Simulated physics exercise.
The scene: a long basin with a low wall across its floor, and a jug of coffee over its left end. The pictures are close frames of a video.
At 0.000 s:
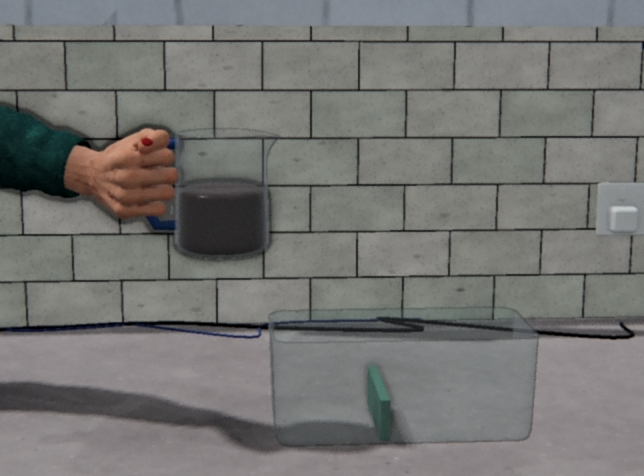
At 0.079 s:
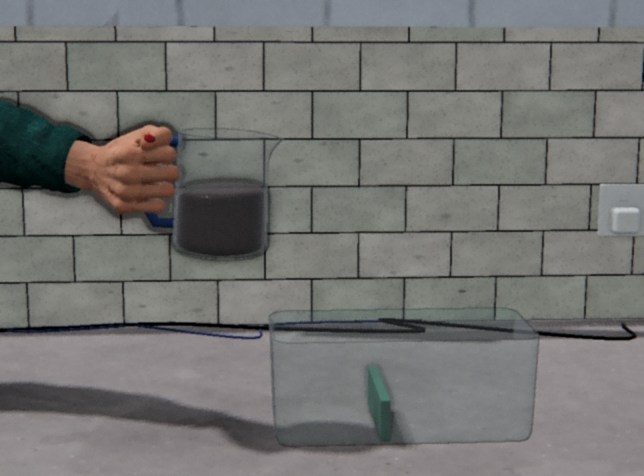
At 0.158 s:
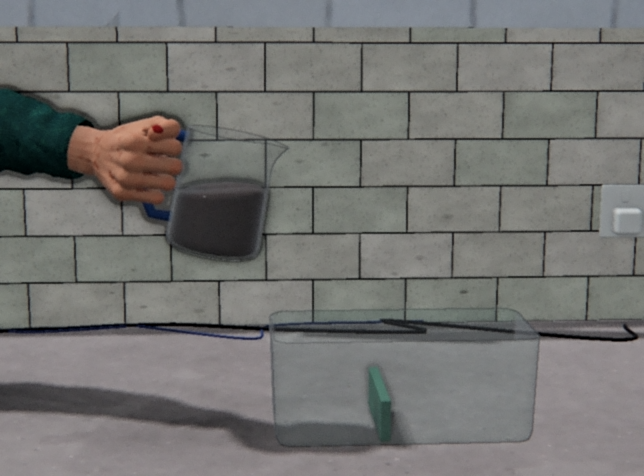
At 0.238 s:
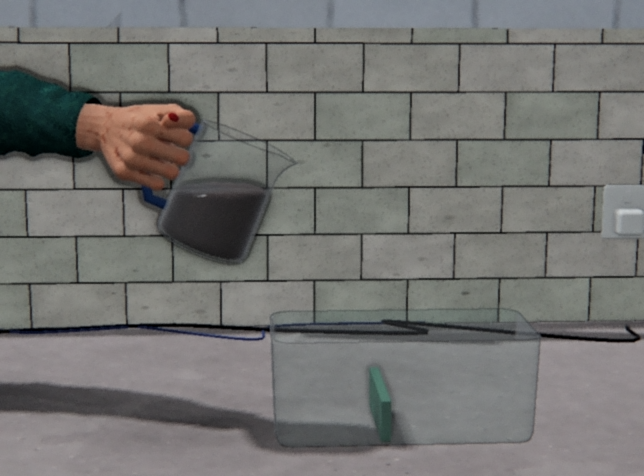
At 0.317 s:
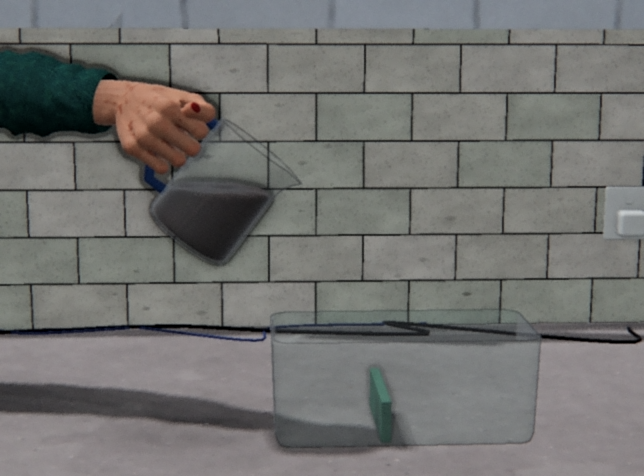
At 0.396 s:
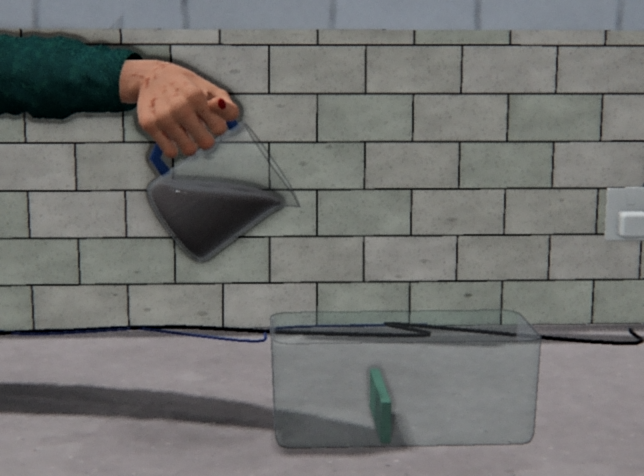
A hand in a dark green sleeve, reaching in from the left, holds a clear jug of dark coffee by its blue handle and tips it steadily to the right, its wrist rising as the coffee slides toward the spout. Below sits a long clear basin with a low green wall across its floor. Seen from the side, the grey floor meets pale blocks with cables and a white switch.
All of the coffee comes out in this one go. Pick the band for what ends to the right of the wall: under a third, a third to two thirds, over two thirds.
It comes to under a third.
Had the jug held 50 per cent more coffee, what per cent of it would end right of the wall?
Roughly 10 in a hundred.
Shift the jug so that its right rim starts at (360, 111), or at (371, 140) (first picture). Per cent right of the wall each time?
First some 90, then 90 per cent.
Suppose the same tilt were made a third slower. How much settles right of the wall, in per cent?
It comes to 5 per cent or so.
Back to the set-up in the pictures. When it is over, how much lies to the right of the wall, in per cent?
It comes to 5 per cent or so.
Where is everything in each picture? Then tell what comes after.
It leans 0°; its right rim is at (280, 135); the coffee meets the walls at (179, 190) and (265, 189); the long basin's rim runs from (271, 328) to (526, 324); the wall's top is at (379, 384), in the first frame.
It leans 3°; its right rim is at (283, 138); the coffee meets the walls at (178, 191) and (265, 189), in the second frame.
It leans 10°; its right rim is at (290, 147); the coffee meets the walls at (178, 192) and (265, 189), in the third frame.
It leans 23°; its right rim is at (298, 162); the coffee meets the walls at (172, 193) and (267, 190), in the fourth frame.
It leans 38°; its right rim is at (303, 183); the coffee meets the walls at (160, 195) and (271, 192), in the fifth frame.
It leans 55°; its right rim is at (302, 206); the coffee meets the walls at (152, 183) and (281, 197), in the sixth frame.
A moment on, the jug is tipped right over and 64 per cent is still to pour, 8 is left of the wall and 0 right of it.
Next, the jug is tipped right over and 21 per cent is still to pour, 61 is left of the wall and 0 right of it.
Then the jug is tipped right over and 4 per cent is still to pour, 82 is left of the wall and 2 right of it.
Later the jug is tipped right over and 0 per cent is still to pour, 90 is left of the wall and 3 right of it.
In the end 91 per cent lies left of the wall, 3 right of it and 6 outside.
